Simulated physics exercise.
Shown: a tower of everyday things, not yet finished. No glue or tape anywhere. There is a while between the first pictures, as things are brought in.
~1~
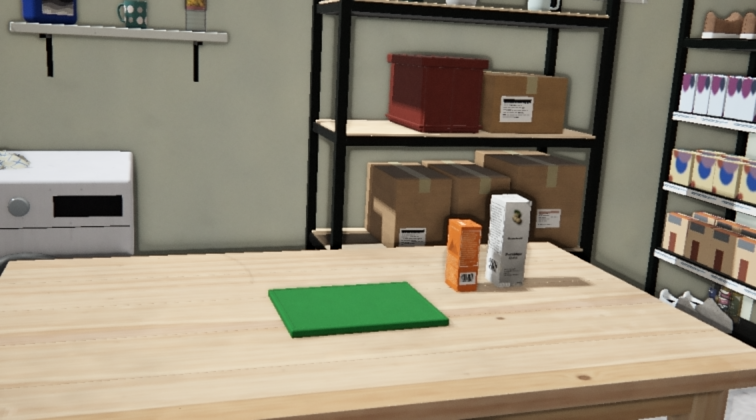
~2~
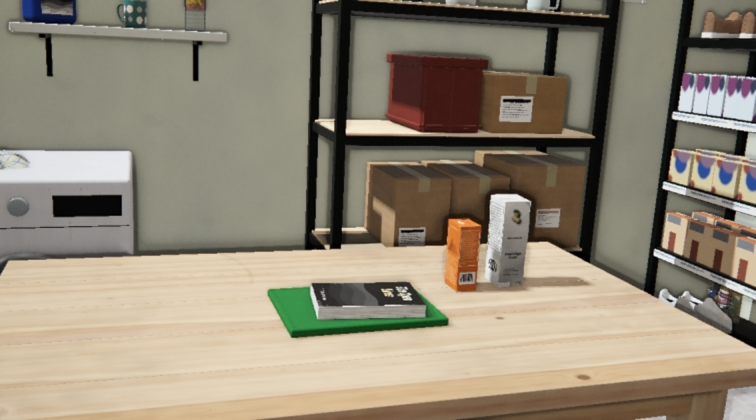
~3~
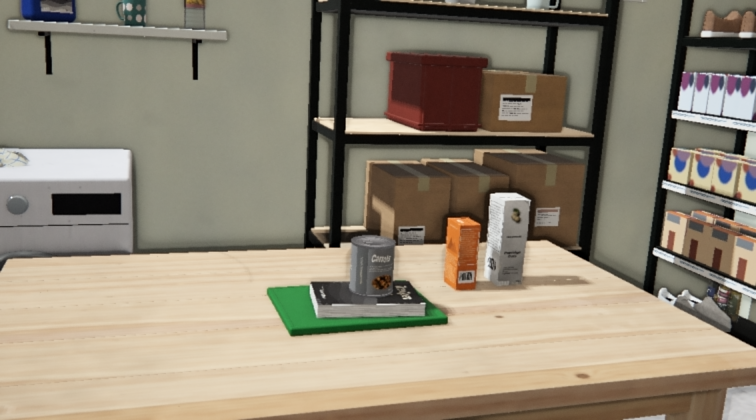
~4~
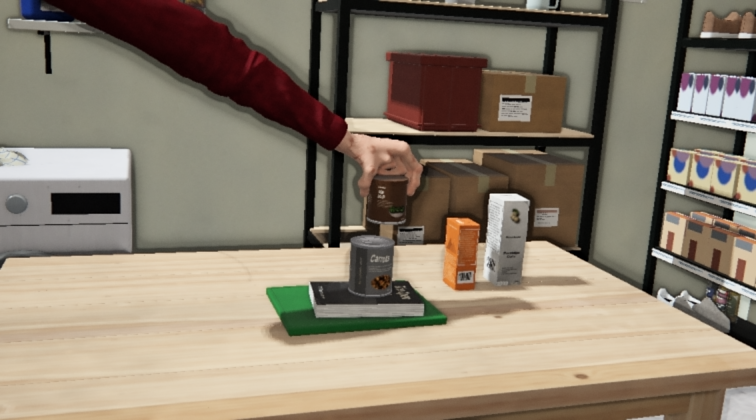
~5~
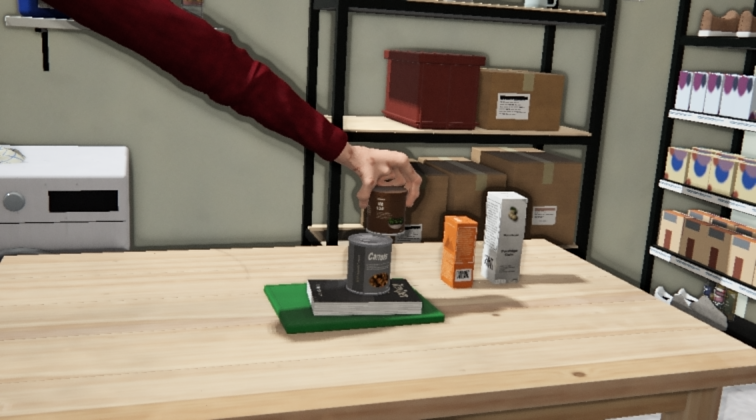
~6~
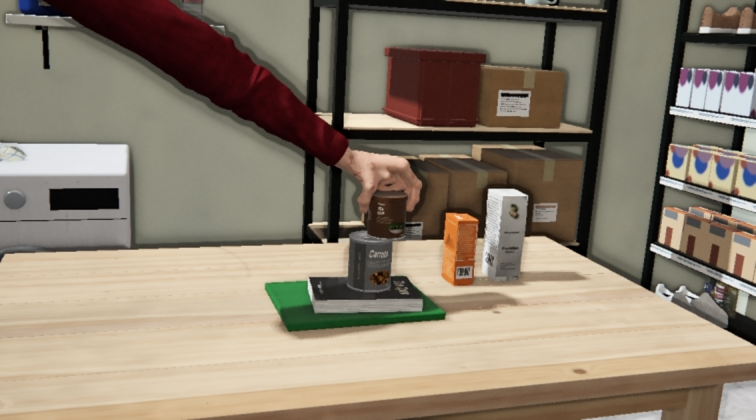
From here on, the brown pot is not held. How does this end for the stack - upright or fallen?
It remains steady.
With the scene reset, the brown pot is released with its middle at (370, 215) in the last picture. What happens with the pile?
What happens next is that it remains steady.
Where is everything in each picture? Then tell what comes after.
In the first frame, the last thing is not in view yet; orange carton (463, 255).
In the second frame, the last thing is not in view yet; black book (366, 300).
In the third frame, the last thing is not in view yet; green tray (354, 305).
In the fourth frame, on its way; brown pot (388, 199); grey tin (371, 266).
In the fifth frame, on its way; brown pot (387, 210); white carton (504, 238).
In the sixth frame, in place under the hand; brown pot (387, 215); orange carton (460, 249).
Then, 0.50 s later than the last frame, all is still.
Then, 1.20 s later than the last frame, brown pot resting near (387, 215).
When it is over, all 6 as before. End places, in pixels of the last picture, brown pot near (387, 215). The pile holds.
